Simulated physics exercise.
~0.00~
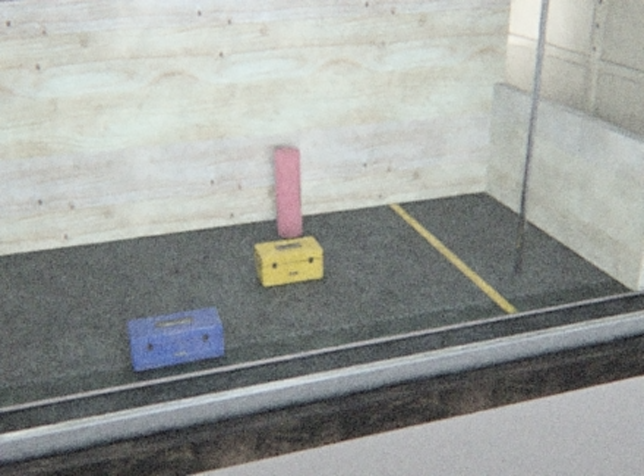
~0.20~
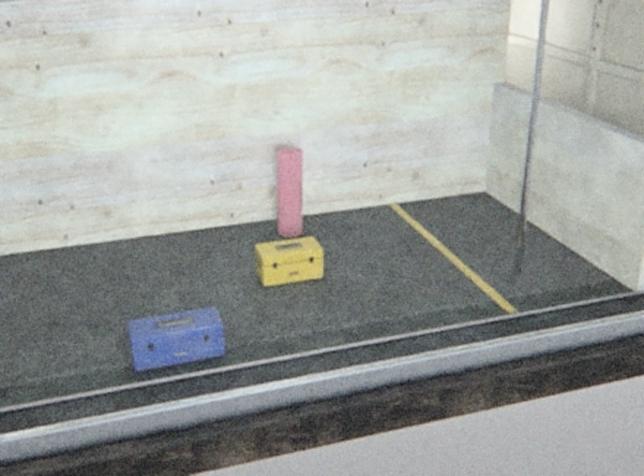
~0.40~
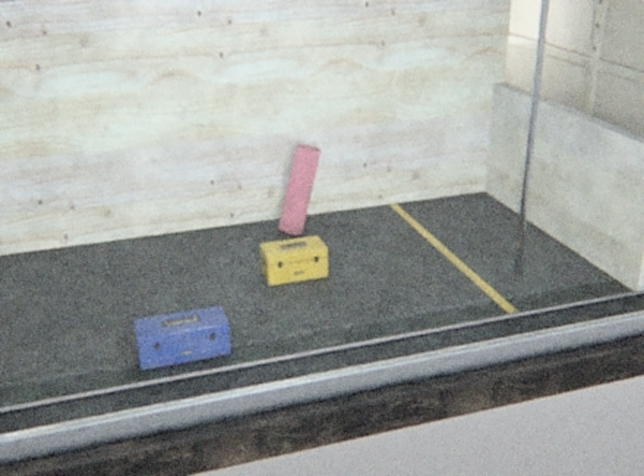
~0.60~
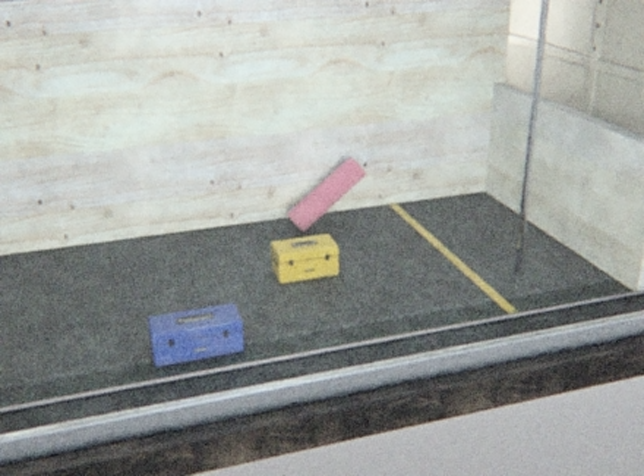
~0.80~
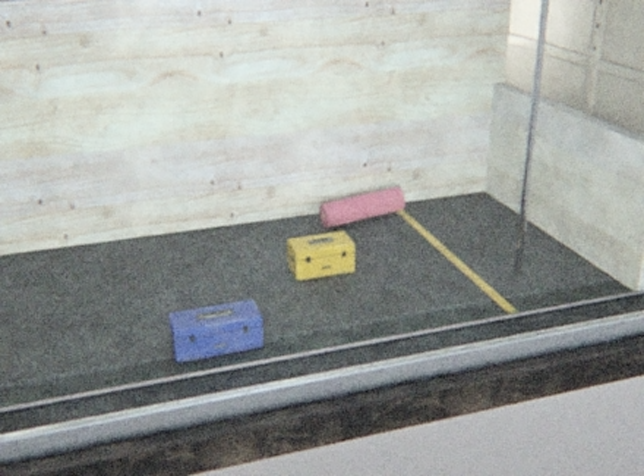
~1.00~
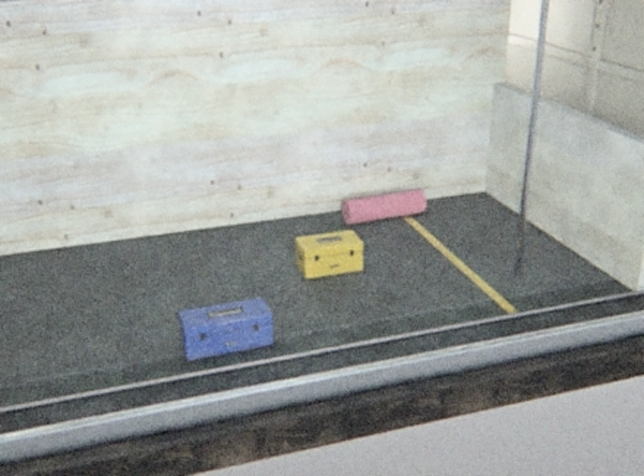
In a bay with a dark floor and a pale wood-plank wall, an upright pink roll tips over to the right onto its side as a blue toolbox and a yellow toolbox slide a little rightward, and all three end up short of the yellow line.
